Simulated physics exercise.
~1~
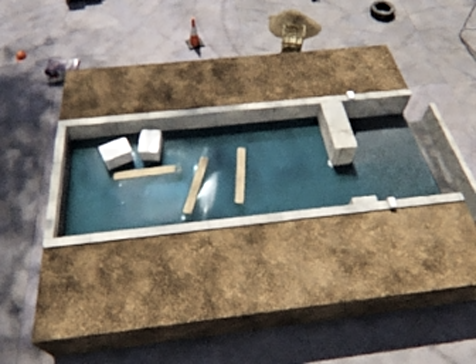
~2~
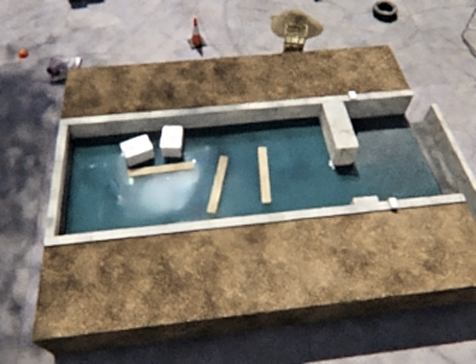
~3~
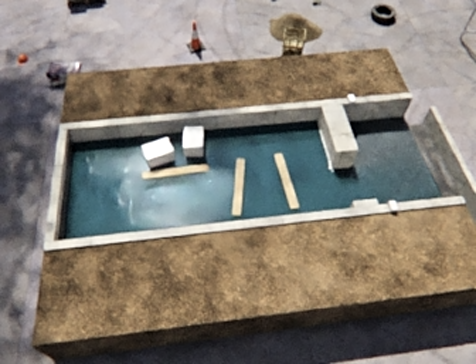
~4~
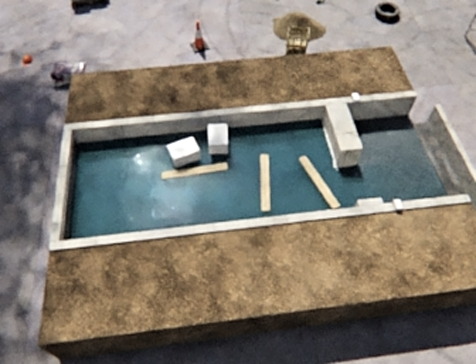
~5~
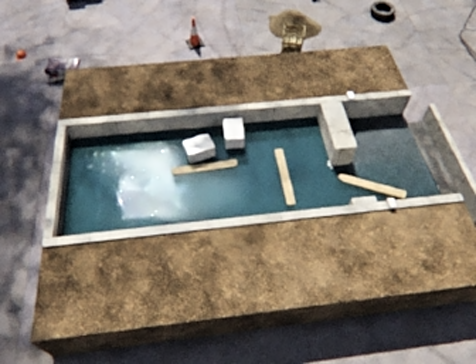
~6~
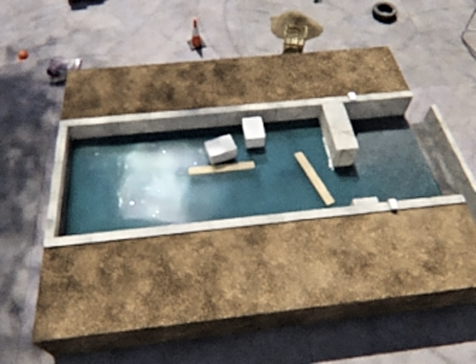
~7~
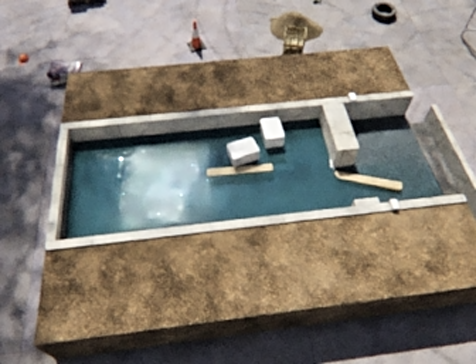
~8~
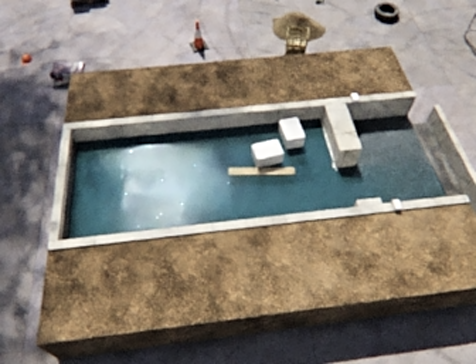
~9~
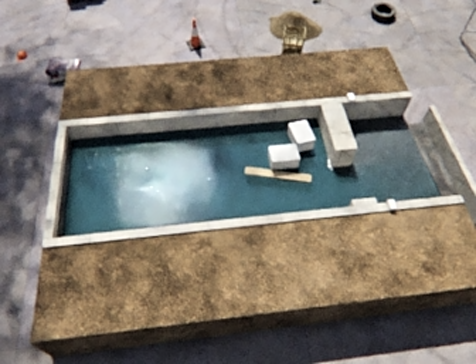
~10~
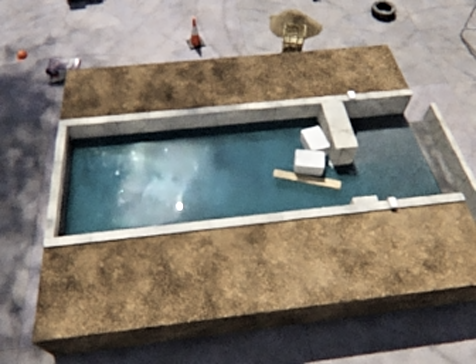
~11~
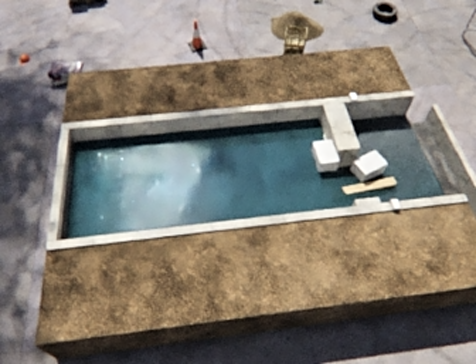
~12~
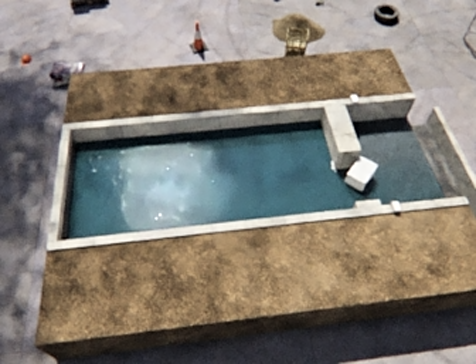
A walled channel of blue-green water carried three wooden planks and two white blocks to the right; the planks slipped past a jutting wall and vanished, one block followed, and the last block sat just beyond the wall's end.
